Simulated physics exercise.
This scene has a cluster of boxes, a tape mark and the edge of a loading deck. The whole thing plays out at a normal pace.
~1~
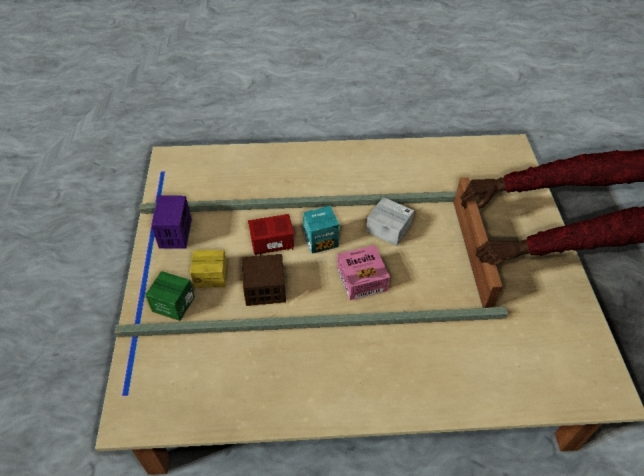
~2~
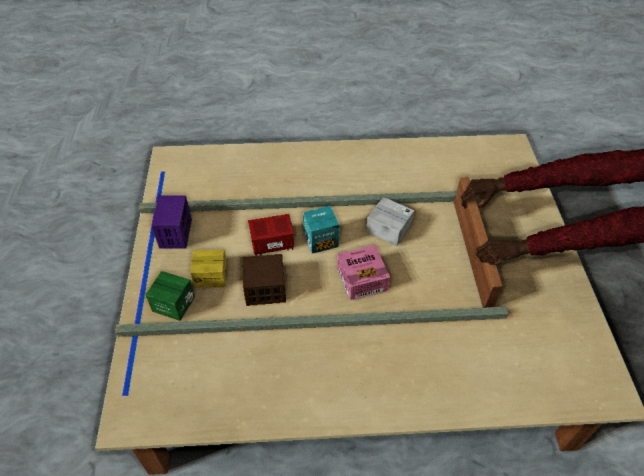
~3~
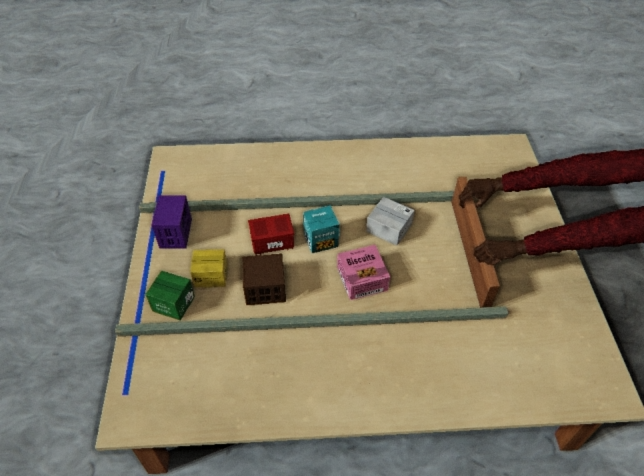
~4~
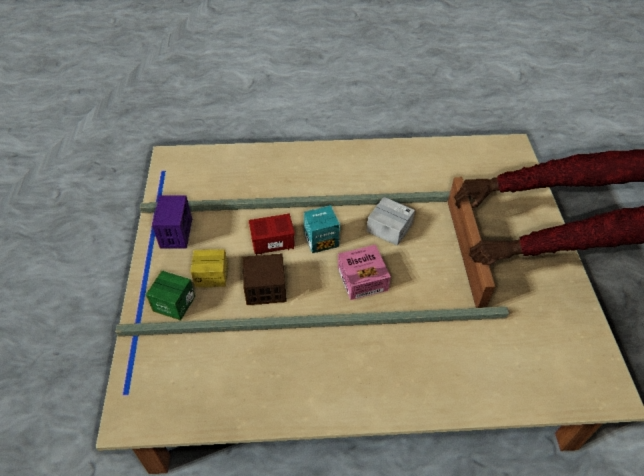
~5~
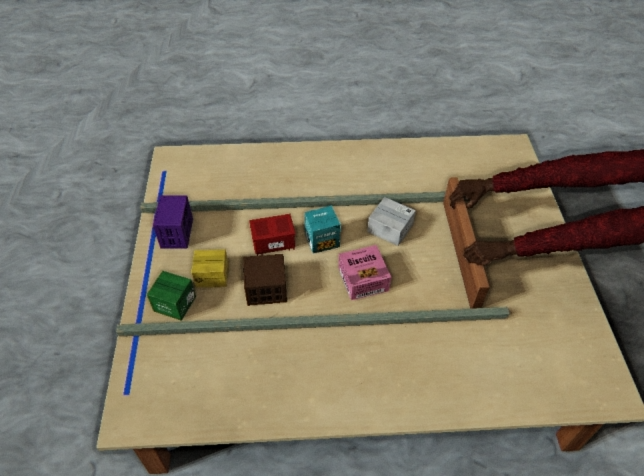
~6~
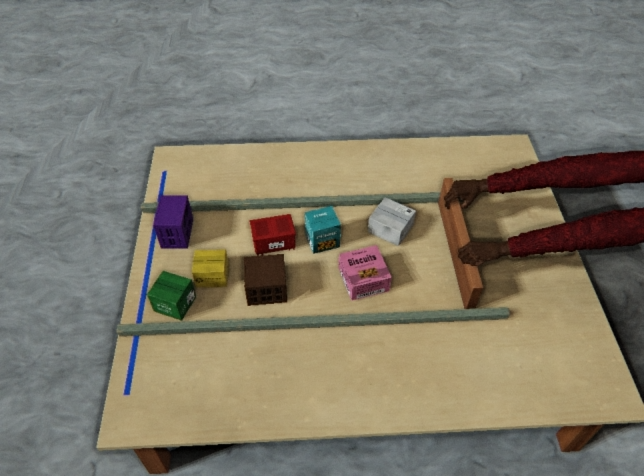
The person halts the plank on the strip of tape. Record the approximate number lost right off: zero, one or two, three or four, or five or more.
Number lost: Five or more.
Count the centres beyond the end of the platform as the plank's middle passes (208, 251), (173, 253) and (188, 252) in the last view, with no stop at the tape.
Respectively, 4, 6 and 5.
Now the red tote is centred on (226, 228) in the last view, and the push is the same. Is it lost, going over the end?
Put there, it simply leaves the top.
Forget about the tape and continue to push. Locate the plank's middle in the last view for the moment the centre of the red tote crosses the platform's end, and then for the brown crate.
Near (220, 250), then near (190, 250).
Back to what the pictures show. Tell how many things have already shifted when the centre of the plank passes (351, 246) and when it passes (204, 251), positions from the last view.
4 by the first point, 8 by the second.
A little later, none off yet; purple crate at rest near (174, 222); green parcel at rest near (172, 295); yellow box at rest near (211, 269).
Next, none off yet; purple crate shifted a little near (163, 221); green parcel at rest near (172, 295); yellow box shifted about its own width near (188, 270).
Later still, two off so far; purple crate fallen near (102, 317); green parcel tilted well over near (98, 319); yellow box tilted well over near (109, 278).
When it is over, the number that fall off is five or more; down, white box, pink box, turquoise box, red tote, brown crate, yellow box, green parcel and purple crate.
